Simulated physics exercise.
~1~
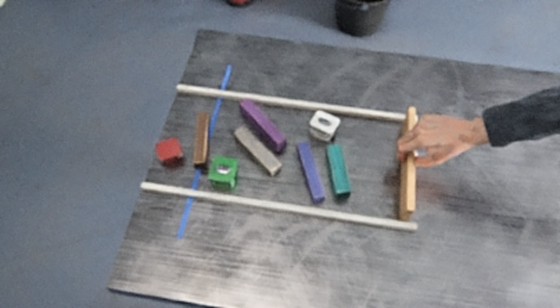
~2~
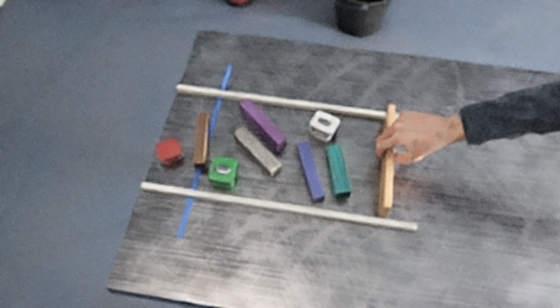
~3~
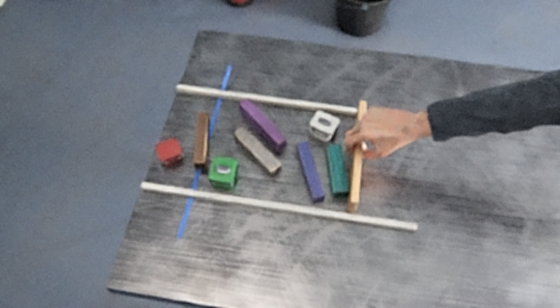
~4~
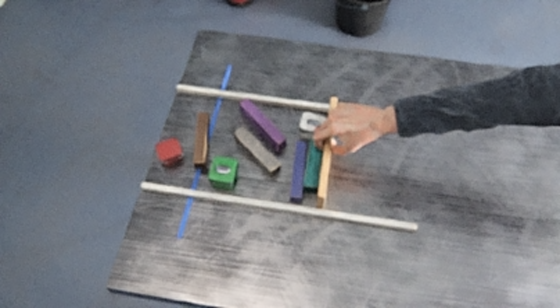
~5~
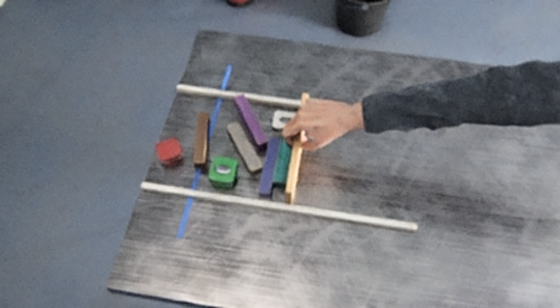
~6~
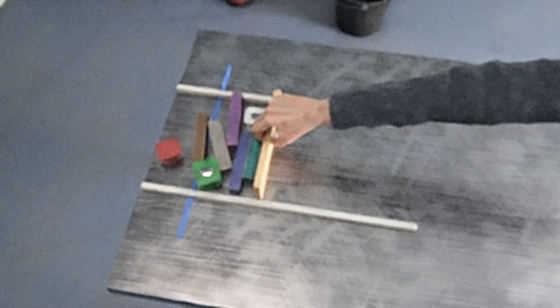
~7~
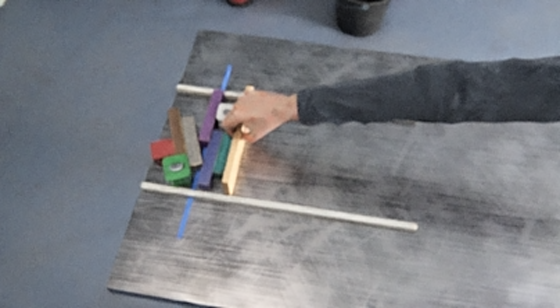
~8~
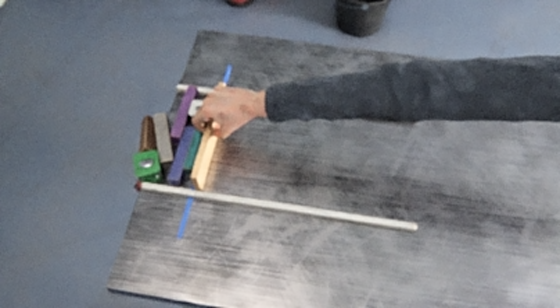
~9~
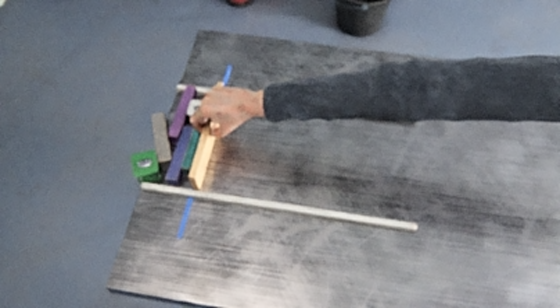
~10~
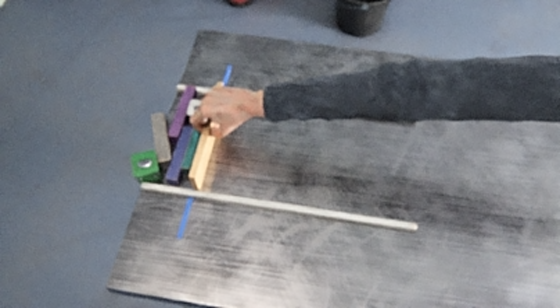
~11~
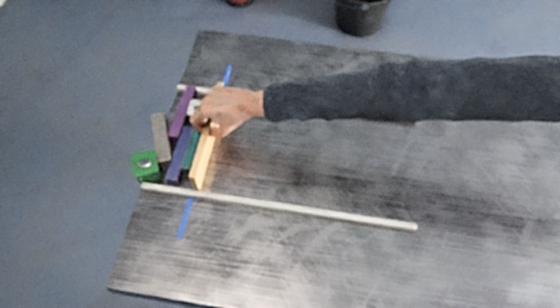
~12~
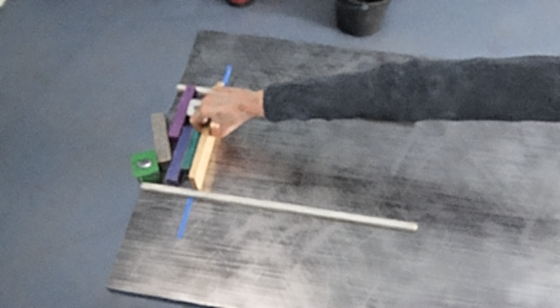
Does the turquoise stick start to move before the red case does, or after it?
The turquoise stick starts to move before the red case. The board pushes the stick early on, while the red case stays still at the left until the crowded pieces reach it.
